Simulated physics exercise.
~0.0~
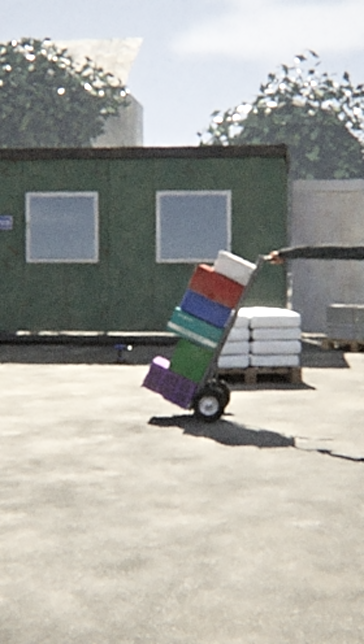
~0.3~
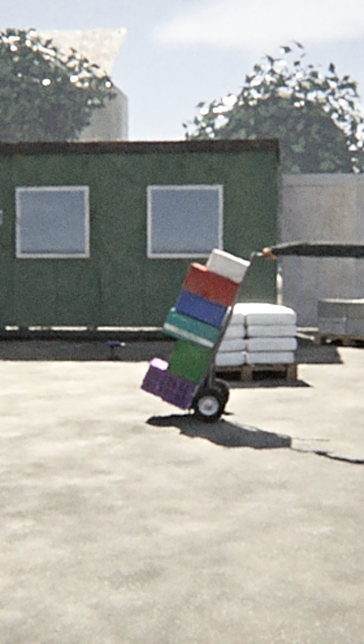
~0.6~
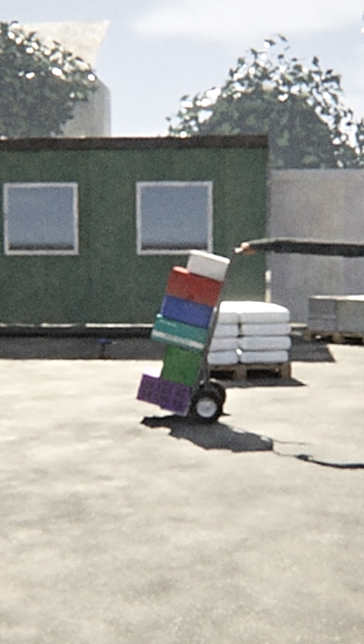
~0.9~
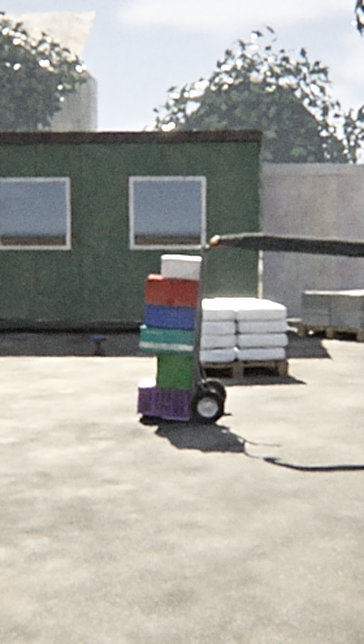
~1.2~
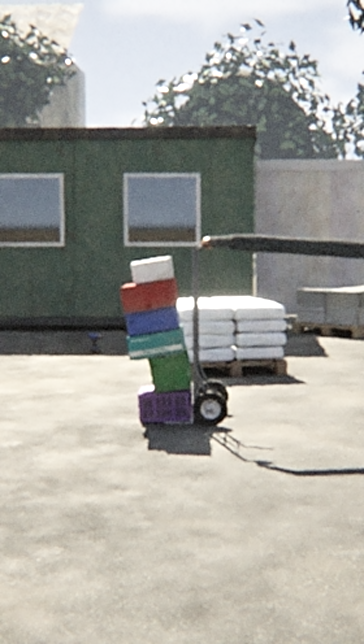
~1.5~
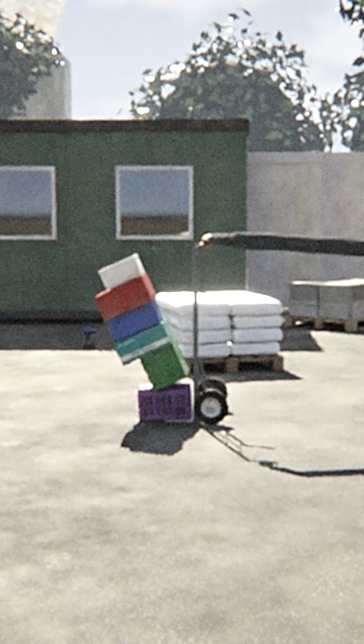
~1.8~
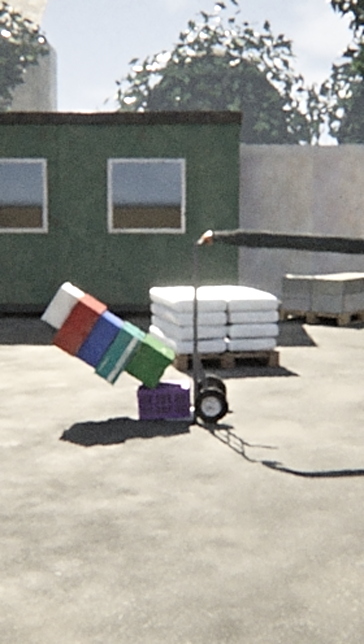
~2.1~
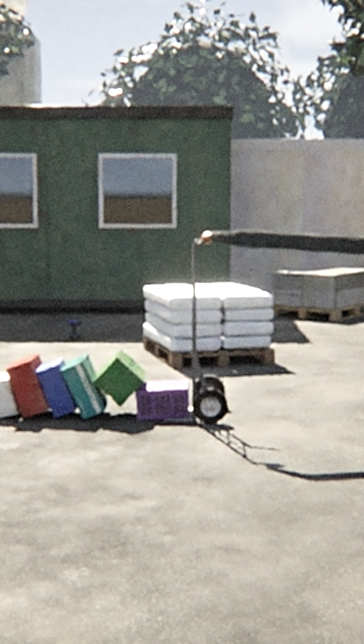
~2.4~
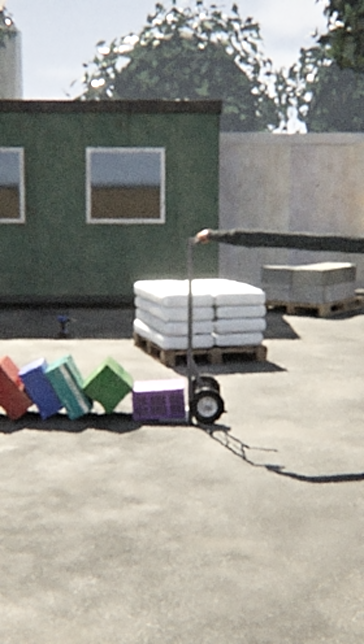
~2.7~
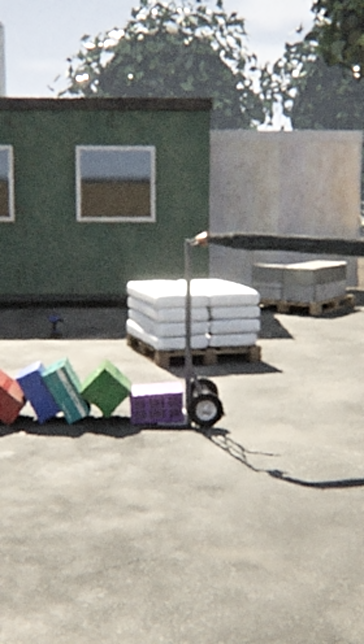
Sunny yard, a hand tipping a loaded sack truck upright, upper boxes toppling left to the ground, purple crate staying by the wheels.
